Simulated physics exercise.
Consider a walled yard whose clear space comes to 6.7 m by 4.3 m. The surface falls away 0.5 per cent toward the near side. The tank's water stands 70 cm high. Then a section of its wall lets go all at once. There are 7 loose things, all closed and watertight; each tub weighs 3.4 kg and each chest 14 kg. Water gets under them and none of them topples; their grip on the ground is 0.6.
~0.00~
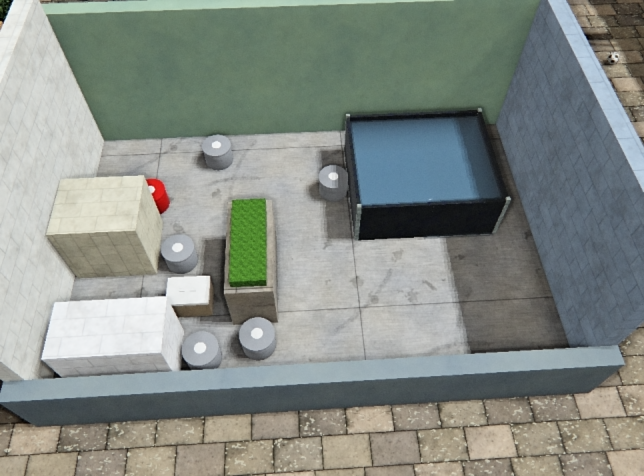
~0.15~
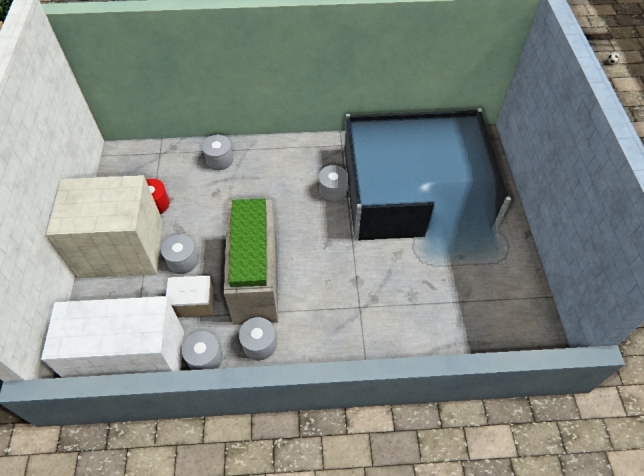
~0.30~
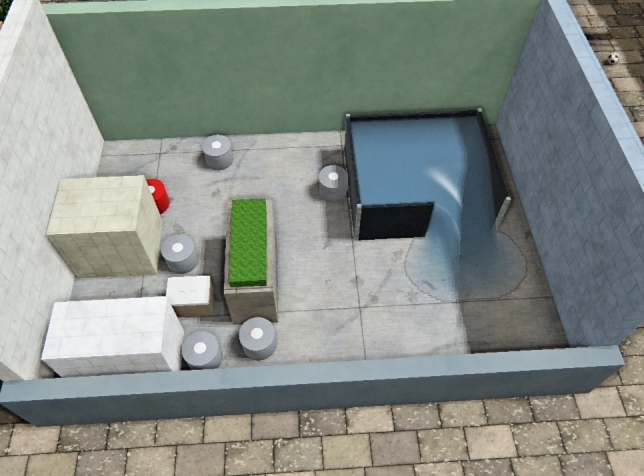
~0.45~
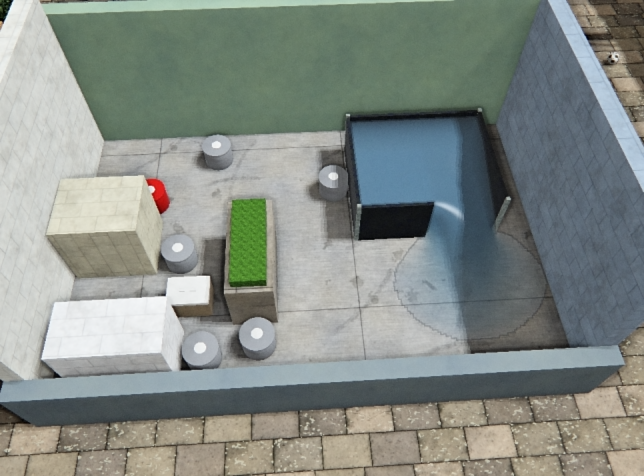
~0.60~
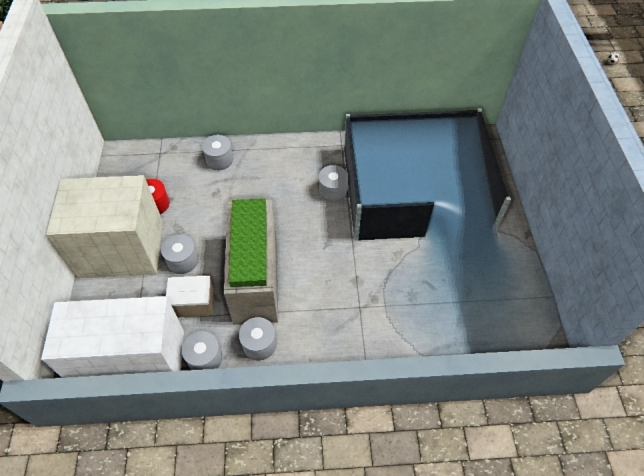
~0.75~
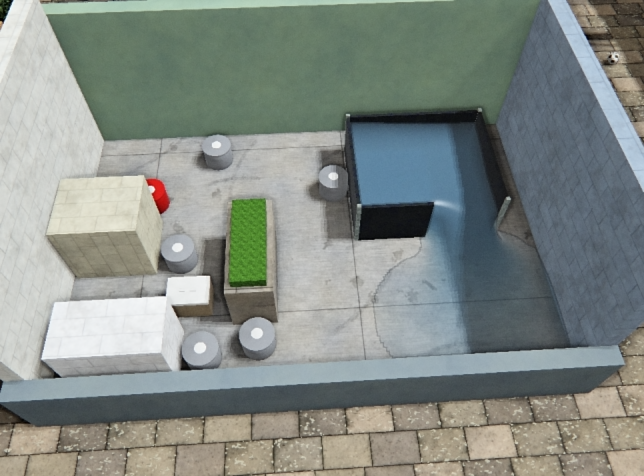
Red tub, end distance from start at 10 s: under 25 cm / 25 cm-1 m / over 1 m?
It gets somewhat displaced.
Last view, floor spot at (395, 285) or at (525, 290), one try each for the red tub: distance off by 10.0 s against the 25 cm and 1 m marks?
One after the other: It slips a moderate way, and then it is taken far off.
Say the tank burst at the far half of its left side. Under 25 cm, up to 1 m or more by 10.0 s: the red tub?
Well, the red tub is flushed away.
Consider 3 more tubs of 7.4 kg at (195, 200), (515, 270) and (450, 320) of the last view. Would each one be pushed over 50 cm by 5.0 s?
In turn: Under, over, more.
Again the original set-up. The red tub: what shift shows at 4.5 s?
Displacement by then near 0 cm.
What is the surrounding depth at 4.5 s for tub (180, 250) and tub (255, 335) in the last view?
About 3 and 9 cm.
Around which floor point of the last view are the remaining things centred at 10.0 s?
Near (206, 196).
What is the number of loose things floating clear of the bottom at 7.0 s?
At that point I count 6.
After 2.0 s the red tub is near (150, 190), 0.0 m from its start, aground; 0 afloat.
After 4.5 s the red tub is near (149, 190), 0.0 m from its start, aground; 3 afloat.
After 7.0 s the red tub is near (111, 176), 0.7 m from its start, aground; 6 afloat.
After 10.0 s the red tub is near (159, 151), 0.7 m from its start, afloat; 7 afloat.
